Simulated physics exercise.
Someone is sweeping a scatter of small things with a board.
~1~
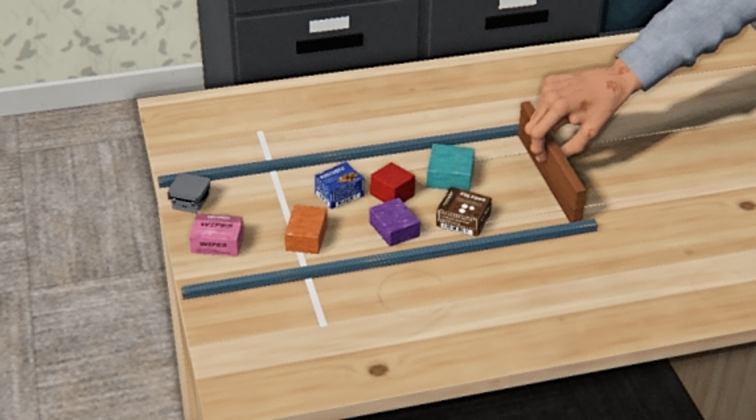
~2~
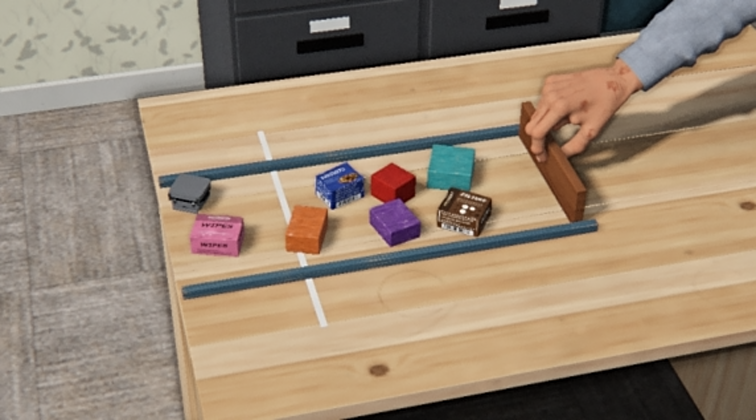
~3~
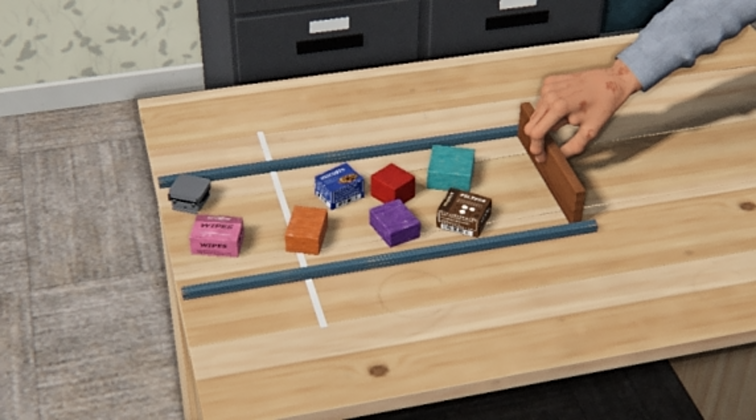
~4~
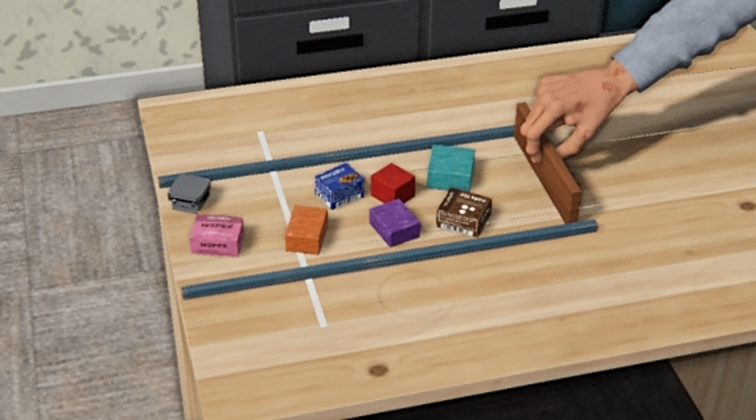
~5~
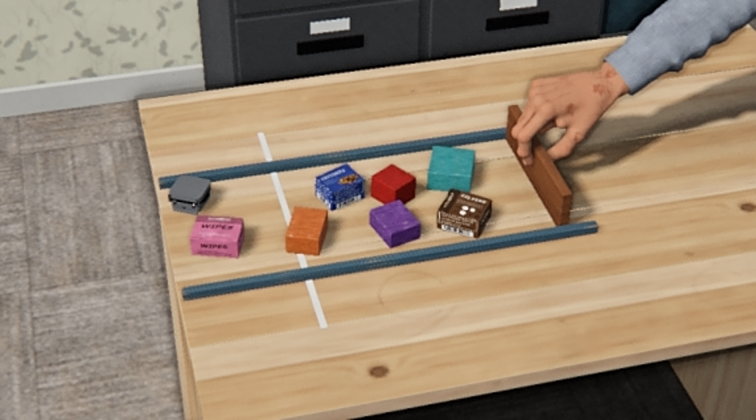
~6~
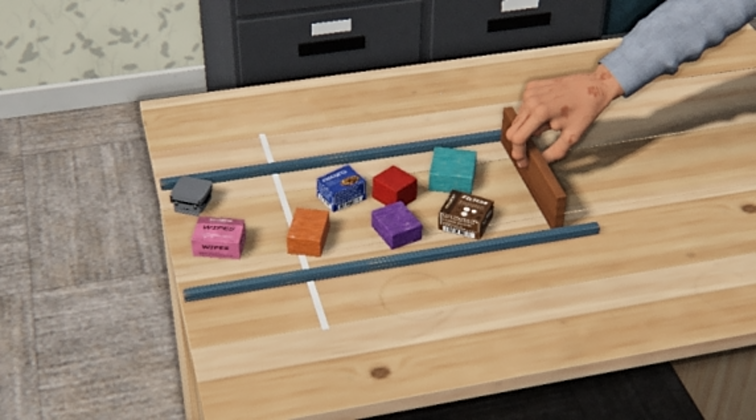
A wooden board held by a hand slides slightly left between two blue rails, not touching the scattered small blocks and boxes.
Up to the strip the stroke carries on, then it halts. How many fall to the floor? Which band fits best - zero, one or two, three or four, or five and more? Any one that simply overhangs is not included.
Off the edge: Just one to two.
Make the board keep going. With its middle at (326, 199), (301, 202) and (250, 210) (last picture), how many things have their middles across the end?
0, 1, 3.
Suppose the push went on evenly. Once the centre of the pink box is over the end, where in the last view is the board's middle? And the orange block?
Roughly at (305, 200) and roughly at (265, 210).
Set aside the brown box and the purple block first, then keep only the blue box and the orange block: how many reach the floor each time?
The count is 0 in one try and 0 in the other, in that order.
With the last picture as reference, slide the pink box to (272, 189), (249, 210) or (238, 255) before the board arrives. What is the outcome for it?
Goes down; goes down; goes down.
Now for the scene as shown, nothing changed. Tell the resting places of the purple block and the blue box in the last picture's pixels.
In the last picture the first middle sits at (235, 251) and the other at (190, 213).
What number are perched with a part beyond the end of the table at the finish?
You'd get 1.
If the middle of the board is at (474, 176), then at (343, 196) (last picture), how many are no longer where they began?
The first count is 2, and then it's 7.
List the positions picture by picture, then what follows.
Grey case (190, 194); pink box (217, 235); orange block (306, 229); board (550, 162); tape (289, 220), in the first frame.
Pink box (217, 235); turquoise block (451, 168), in the second frame.
Orange block (307, 230); purple block (395, 223), in the third frame.
Grey case (190, 195); board (546, 163), in the fourth frame.
Pink box (217, 236); blue box (340, 187), in the fifth frame.
Grey case (192, 197); pink box (219, 238); orange block (308, 232); board (532, 167); tape (291, 222), in the sixth frame.
Soon after, none off yet; grey case at rest near (192, 197); pink box at rest near (219, 238); orange block at rest near (308, 232).
Then, none off yet; grey case at rest near (192, 197); pink box at rest near (219, 238); orange block moving near (301, 232).
Further on, none off yet; grey case moving near (187, 197); pink box moved a little near (193, 238); orange block moved about its own width near (235, 237).
At rest, the number that fall off is one or two; fallen, pink box.
